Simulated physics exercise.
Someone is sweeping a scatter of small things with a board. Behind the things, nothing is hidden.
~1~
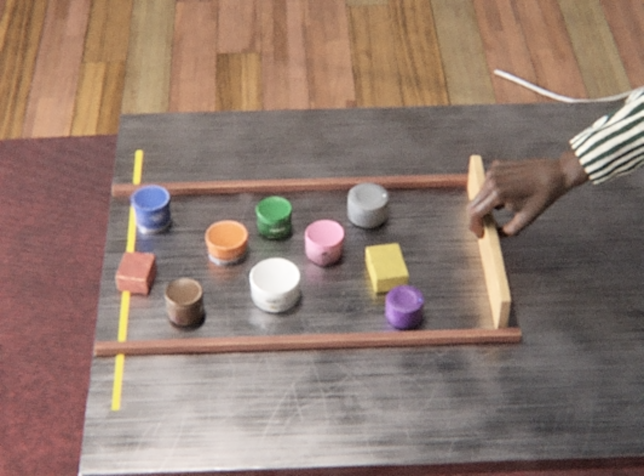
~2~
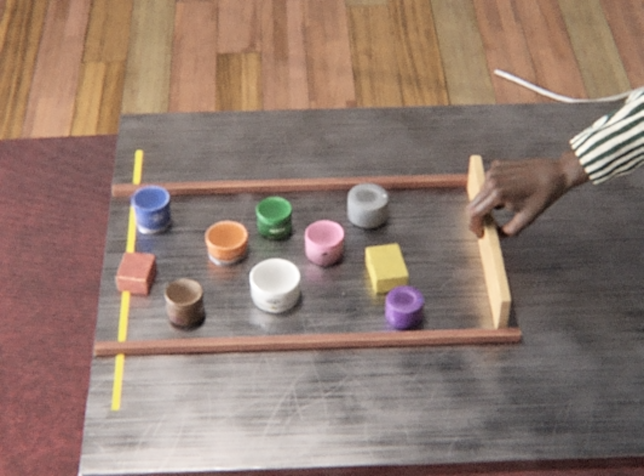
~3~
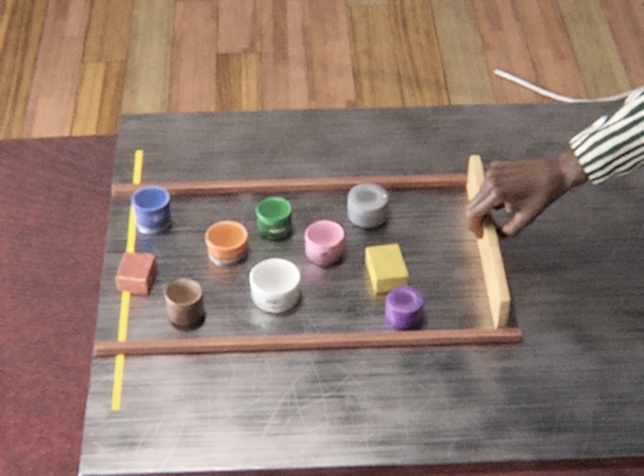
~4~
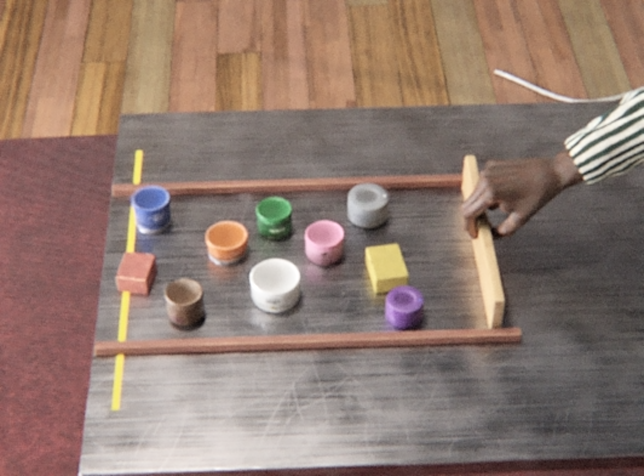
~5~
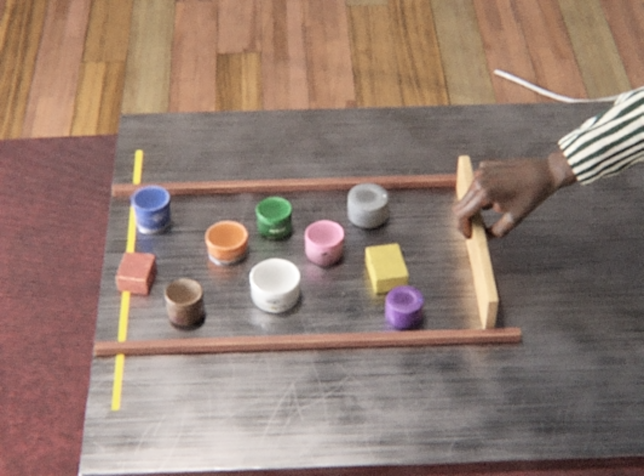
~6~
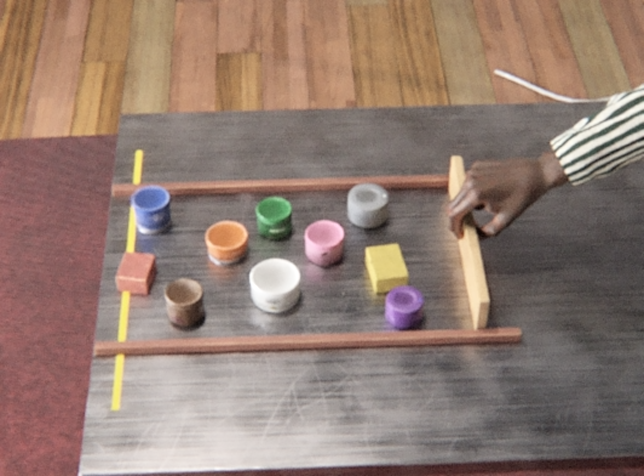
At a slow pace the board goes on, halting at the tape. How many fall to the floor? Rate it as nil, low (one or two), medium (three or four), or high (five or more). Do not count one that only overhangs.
High, five or more.
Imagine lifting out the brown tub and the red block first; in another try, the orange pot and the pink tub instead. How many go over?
The number fallen is 4, and in the other try 4.
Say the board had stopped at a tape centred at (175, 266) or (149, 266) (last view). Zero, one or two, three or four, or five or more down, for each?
One to two; five or more.
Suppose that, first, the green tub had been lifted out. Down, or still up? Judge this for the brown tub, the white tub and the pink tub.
Brown tub: Over the edge; white tub: Over the edge; pink tub: Still there.
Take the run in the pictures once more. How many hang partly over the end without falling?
4.
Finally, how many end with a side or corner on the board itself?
Number: 4.
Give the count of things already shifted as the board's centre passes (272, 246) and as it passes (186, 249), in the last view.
8 and 10.
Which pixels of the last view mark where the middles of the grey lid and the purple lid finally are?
The grey lid finishes at (113, 201); the purple lid finishes at (104, 316).
Early on, none off yet; red block at rest near (137, 273); blue pot at rest near (152, 209); brown tub at rest near (185, 302).
Finally, the number that fall off is five or more; lost, green tub, white tub, orange pot, brown tub, blue pot and red block.
